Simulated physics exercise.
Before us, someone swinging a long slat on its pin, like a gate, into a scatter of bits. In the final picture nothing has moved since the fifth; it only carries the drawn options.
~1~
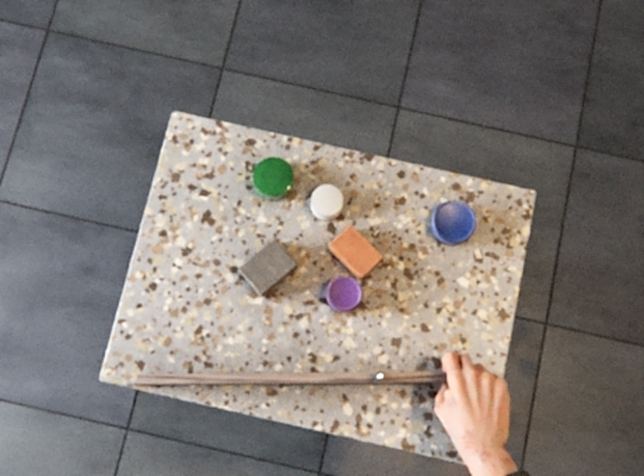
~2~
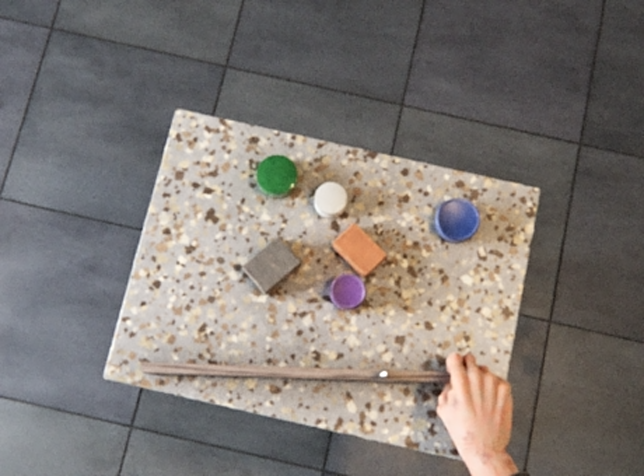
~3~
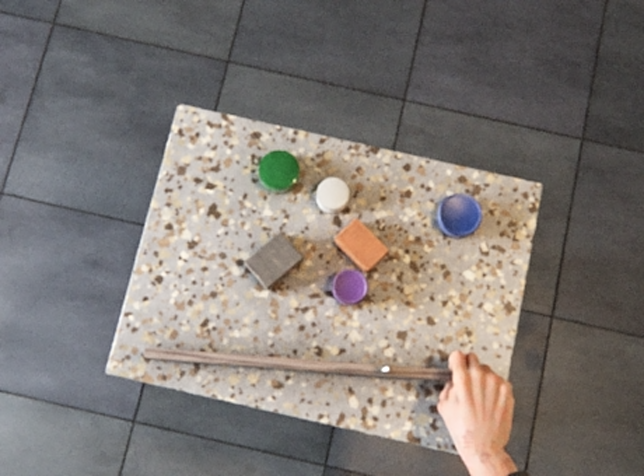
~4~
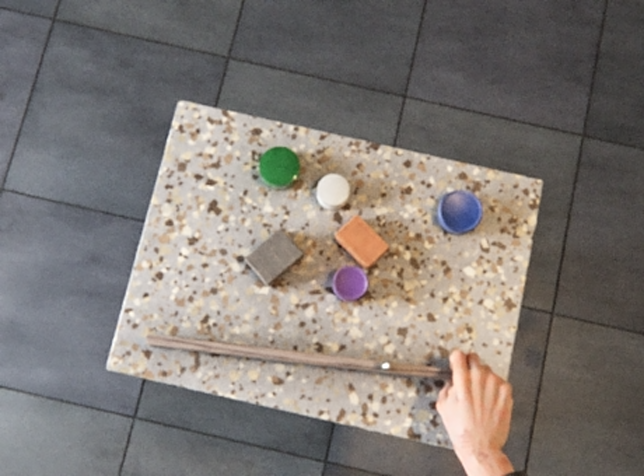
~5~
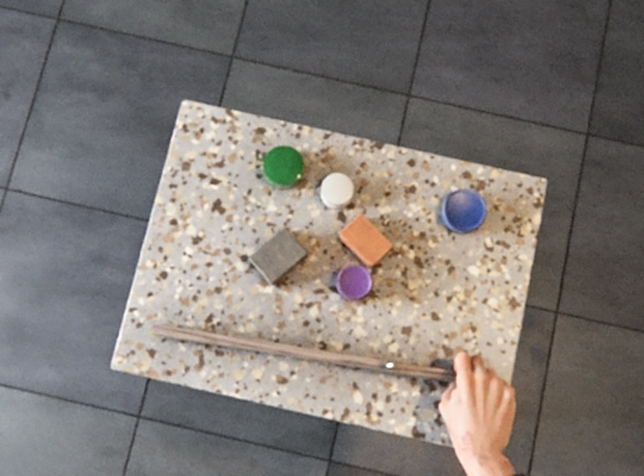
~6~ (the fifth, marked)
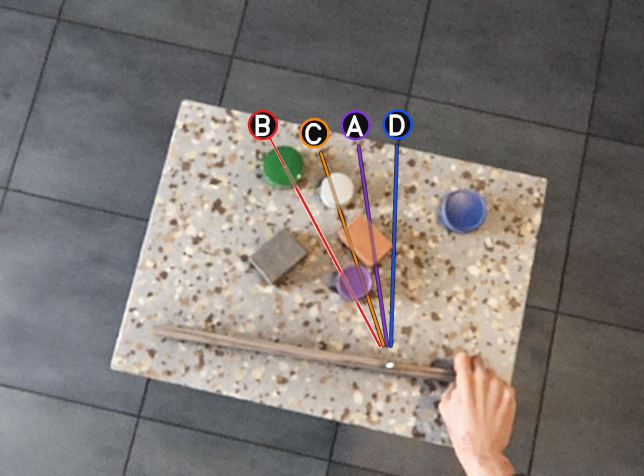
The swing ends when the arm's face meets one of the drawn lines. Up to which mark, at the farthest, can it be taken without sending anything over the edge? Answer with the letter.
Nothing falls up to C.
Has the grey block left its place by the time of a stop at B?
Yes.
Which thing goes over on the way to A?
It is the green pot.
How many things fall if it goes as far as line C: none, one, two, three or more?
By then, none.
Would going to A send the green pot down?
Yes.
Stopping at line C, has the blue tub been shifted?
No.
On the marked copy, A at (373, 244); B at (332, 254); C at (352, 247); D at (394, 244).
Taking C. A third of the way, arm (284, 299); green pot (284, 167); blue tub (463, 212).
Two thirds of the way, arm (319, 263); white tin (346, 186); grey block (322, 221).
When it is over, arm (351, 248); green pot (338, 140); white tin (384, 161); nothing has fallen.
As for the rest, A drops the green pot; B is safe but short; D drops the green pot.
